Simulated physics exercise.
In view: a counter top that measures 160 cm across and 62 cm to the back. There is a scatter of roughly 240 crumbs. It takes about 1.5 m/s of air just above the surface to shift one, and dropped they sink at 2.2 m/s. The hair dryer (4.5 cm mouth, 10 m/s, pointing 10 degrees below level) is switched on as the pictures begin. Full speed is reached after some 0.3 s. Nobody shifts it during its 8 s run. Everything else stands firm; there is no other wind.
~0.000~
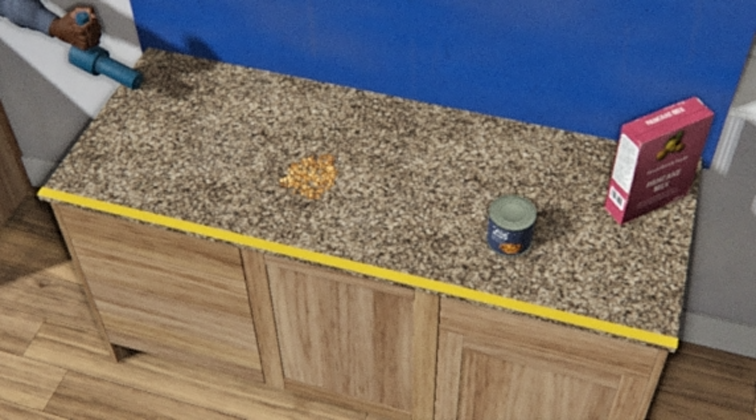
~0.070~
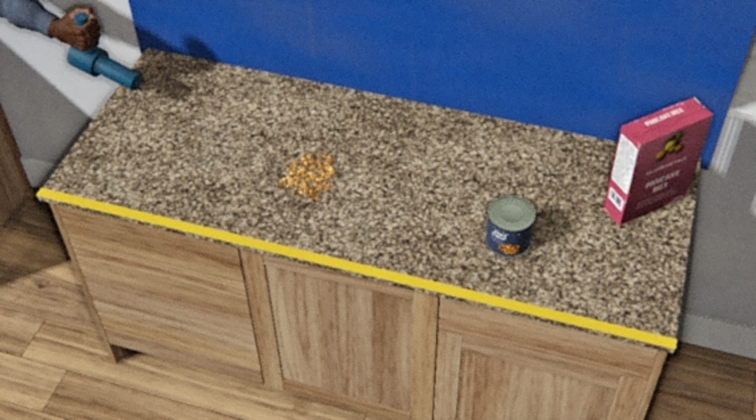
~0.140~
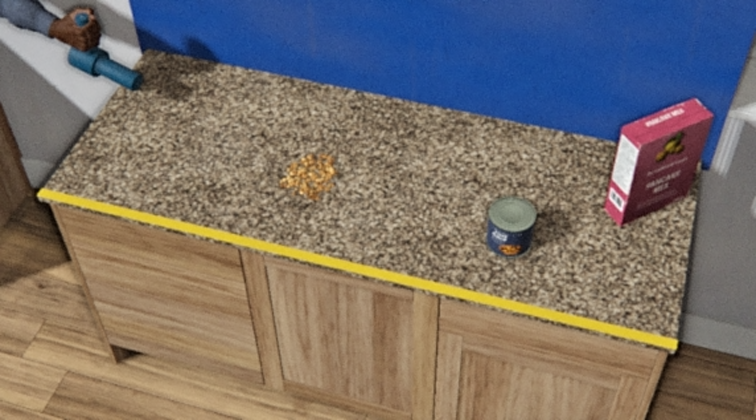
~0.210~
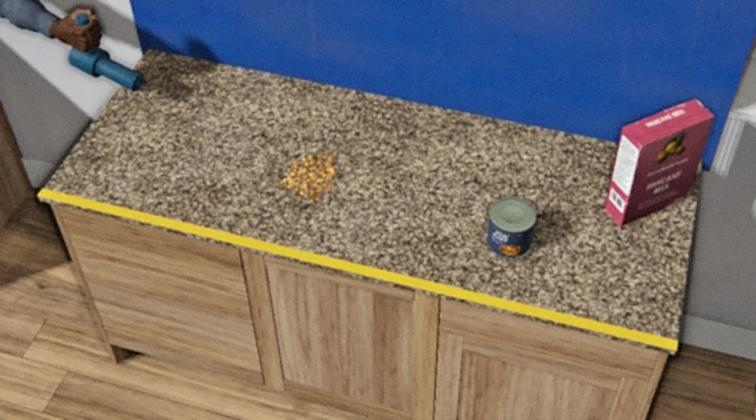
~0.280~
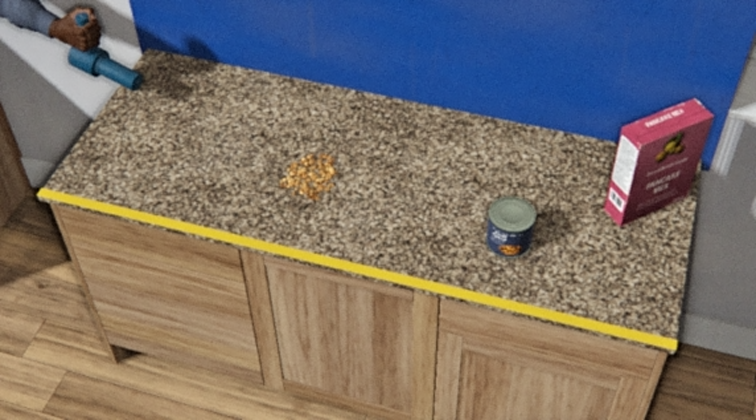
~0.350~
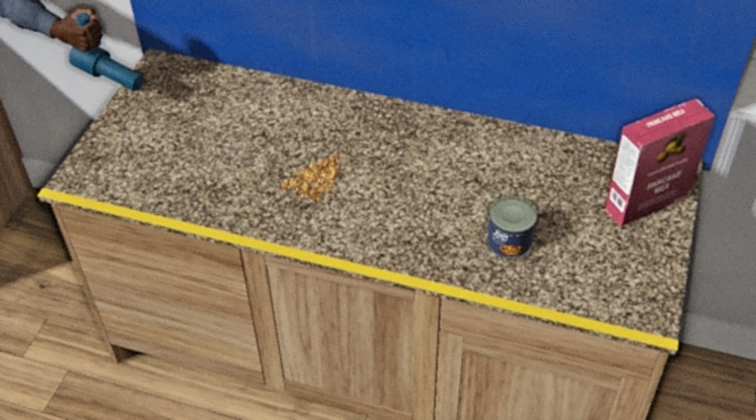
We see a hand holding a teal hair dryer at the left of a speckled counter with golden crumbs, a tin and a pink carton; the crumbs lie still, then some shift slightly to the right.
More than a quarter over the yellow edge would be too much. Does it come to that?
More than a quarter over the yellow edge: Yes.
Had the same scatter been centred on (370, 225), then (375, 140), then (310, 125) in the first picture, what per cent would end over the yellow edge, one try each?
In turn about 100 %, 0 %, 0 %.
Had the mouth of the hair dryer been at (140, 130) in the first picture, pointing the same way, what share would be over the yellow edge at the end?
Then about 0 %.
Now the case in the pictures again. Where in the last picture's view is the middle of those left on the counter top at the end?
At about (603, 242).
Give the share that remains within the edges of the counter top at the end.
Near 25 %.
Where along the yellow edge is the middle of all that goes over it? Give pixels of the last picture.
At about (525, 313).
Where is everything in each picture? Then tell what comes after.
The middle of the crumbs is near (313, 177), none has stirred yet and the mouth of the hair dryer is at (138, 82), in the first picture.
The middle of the crumbs is near (312, 175), none has stirred yet and the yellow edge is centred on (333, 267), in the second picture.
The middle of the crumbs is near (313, 176), none has stirred yet, the top of a tin is at (512, 214) and the top of a carton is at (669, 121), in the third picture.
The middle of the crumbs is near (313, 176) and none has stirred yet, in the fourth picture.
The middle of the crumbs is near (313, 176) and none has stirred yet, in the fifth picture.
The middle of the crumbs is near (318, 178), the farthest in sight from the hair dryer is at (333, 186) and about 20 % have left their places, in the sixth picture.
After 1.6 s the count stands so, 56 % are over the yellow edge; the middle of those still in play is near (599, 241).
After 2.6 s the count stands so, 60 % are over the yellow edge; the middle of those still in play is near (600, 242).
After 4.4 s the count stands so, 60 % are over the yellow edge; the middle of those still in play is near (600, 242).
After 8.0 s, at the end, 61 % are over the yellow edge; the middle of those still in play is near (603, 242).
